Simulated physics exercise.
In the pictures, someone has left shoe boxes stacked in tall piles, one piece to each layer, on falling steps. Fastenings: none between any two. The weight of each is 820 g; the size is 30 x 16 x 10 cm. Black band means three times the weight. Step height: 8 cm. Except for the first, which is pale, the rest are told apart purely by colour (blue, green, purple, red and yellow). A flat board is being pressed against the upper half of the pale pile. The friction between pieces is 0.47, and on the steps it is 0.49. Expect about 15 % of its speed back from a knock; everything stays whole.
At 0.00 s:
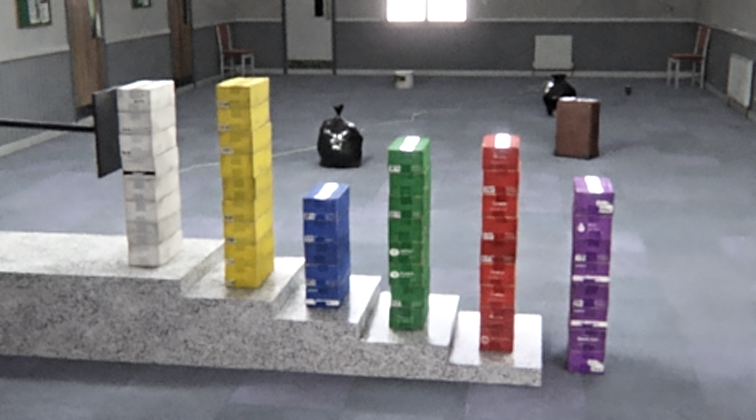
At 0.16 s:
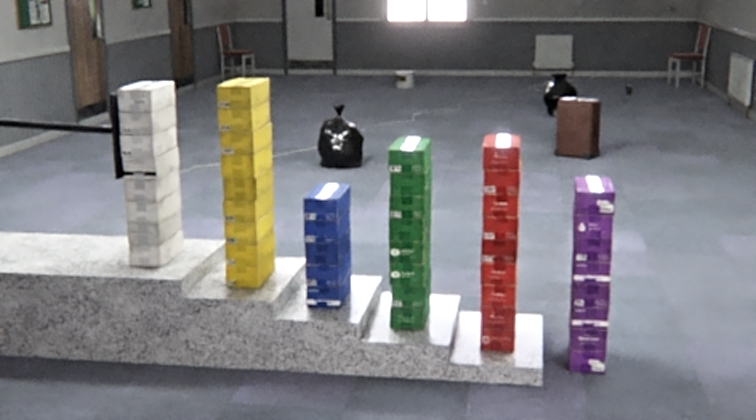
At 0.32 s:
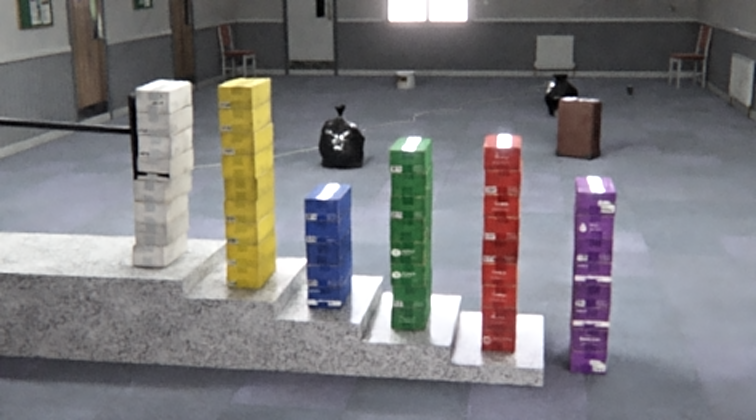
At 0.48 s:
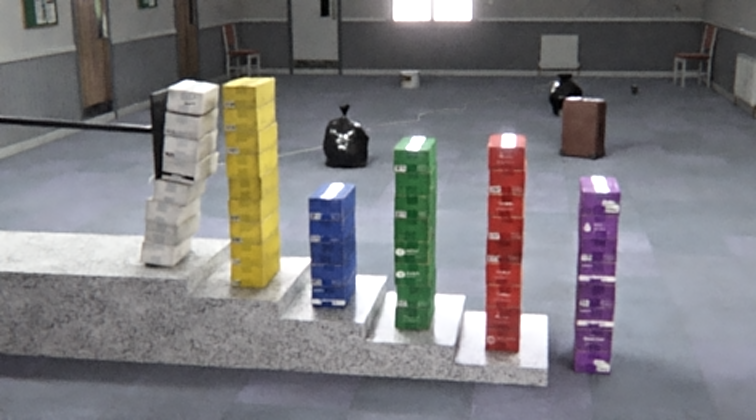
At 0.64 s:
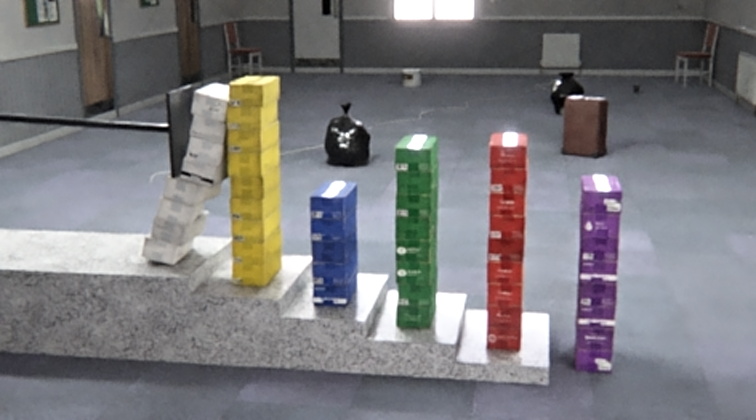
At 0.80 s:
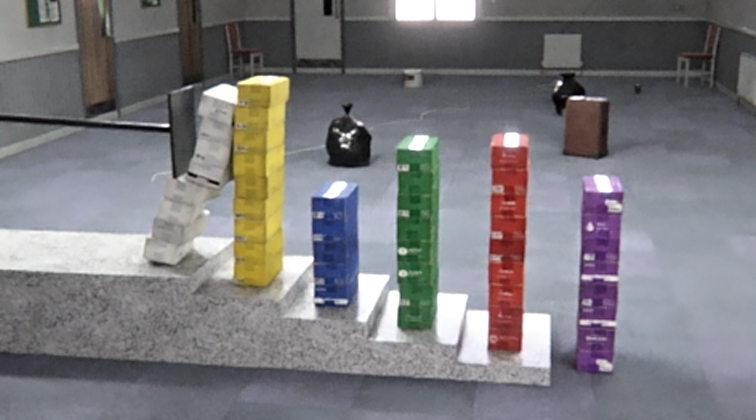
A dark board pushes the white stack of boxes rightward until it leans against the yellow stack.
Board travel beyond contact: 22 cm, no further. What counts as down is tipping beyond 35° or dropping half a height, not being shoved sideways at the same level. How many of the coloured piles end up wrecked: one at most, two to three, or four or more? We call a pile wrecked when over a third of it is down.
Four or more.
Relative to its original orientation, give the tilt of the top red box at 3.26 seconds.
It sits at about 50 degrees.
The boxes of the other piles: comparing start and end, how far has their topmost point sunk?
66 cm.
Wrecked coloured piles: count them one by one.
5.
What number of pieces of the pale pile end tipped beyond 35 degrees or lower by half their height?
That happens to 4 of them.
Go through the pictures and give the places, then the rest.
In the first picture (each place is the centre of the face we see best), board (95, 125) 10 cm short; top green box (405, 161); top red box (500, 159); the others all in place.
Board (113, 126) 21 mm short; top red box (501, 158), in the second picture.
Board (132, 126) 6 cm in, top of the pale pile leaning 3°; top red box (502, 159); the others all in place, in the third picture.
Board (153, 126) 15 cm in, top of the pale pile leaning 8°; top red box (506, 158); the others all in place, in the fourth picture.
Board (169, 124) 22 cm in, top of the pale pile leaning 15°; top yellow box (246, 96) moved 18 mm; one has shifted, in the fifth picture.
Board (171, 125) 22 cm in, stopped, top of the pale pile leaning 17°; top yellow box (254, 96) moved 54 mm; top red box (509, 158); 6 have shifted, in the sixth picture.
By 2.44 s, 4 of the pale pile down; 8 of the 39 other boxes down; top green box tilted 15°; top blue box tilted 12°.
By 3.26 s, 4 of the pale pile down; 32 of the 39 other boxes down; top blue box tilted 61°, 21 cm lower; top green box tilted 47°, 45 cm lower.
When it is over (5.2 s), 4 of the pale pile down; 34 of the 39 other boxes down; top purple box upside down; top green box on its side. Wrecked, blue, green, purple, red and yellow. In pixels of the last frame, middles, top green box near (517, 280).
